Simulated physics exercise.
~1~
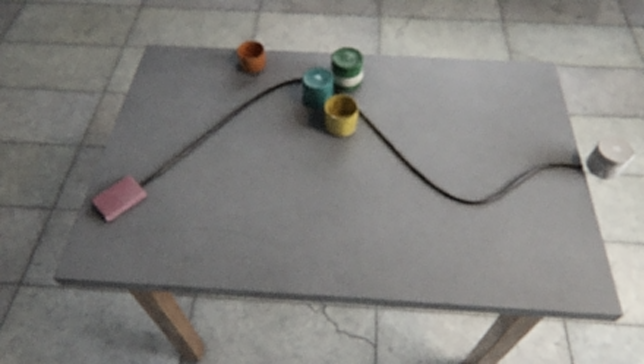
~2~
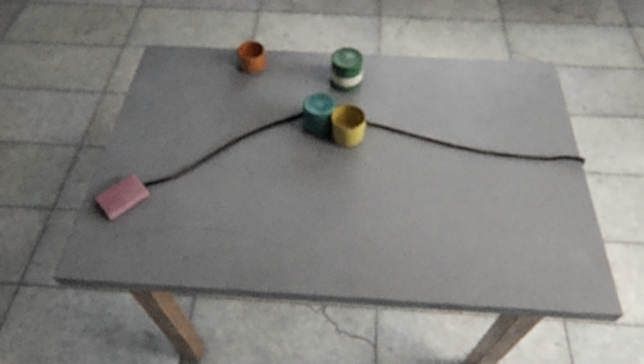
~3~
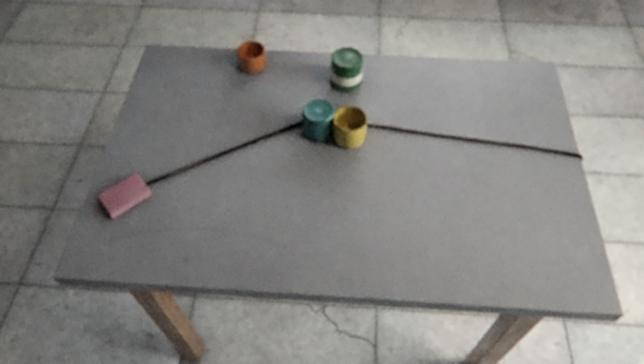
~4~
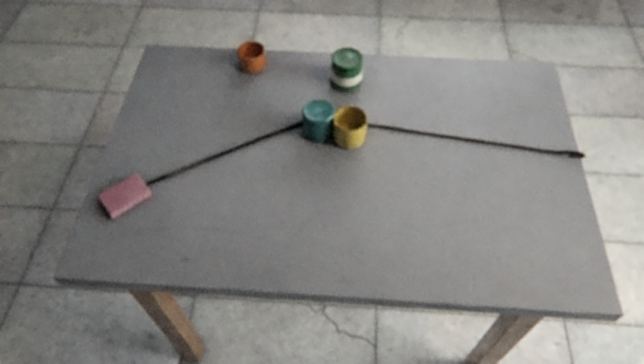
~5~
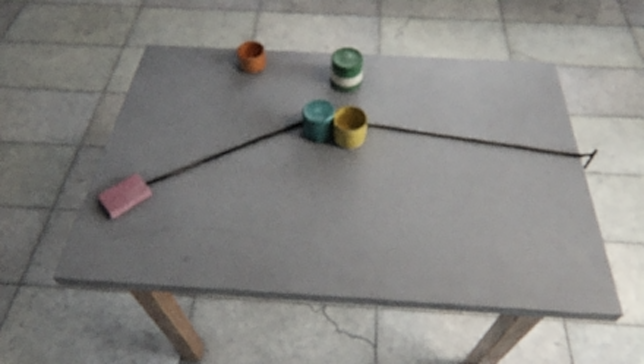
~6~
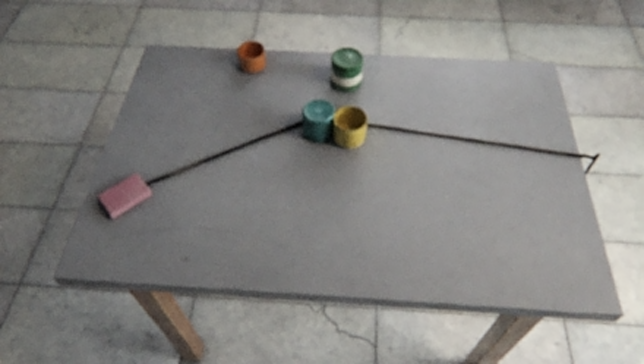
A gray table holds cups as the white one drops off, pulling the cable taut.
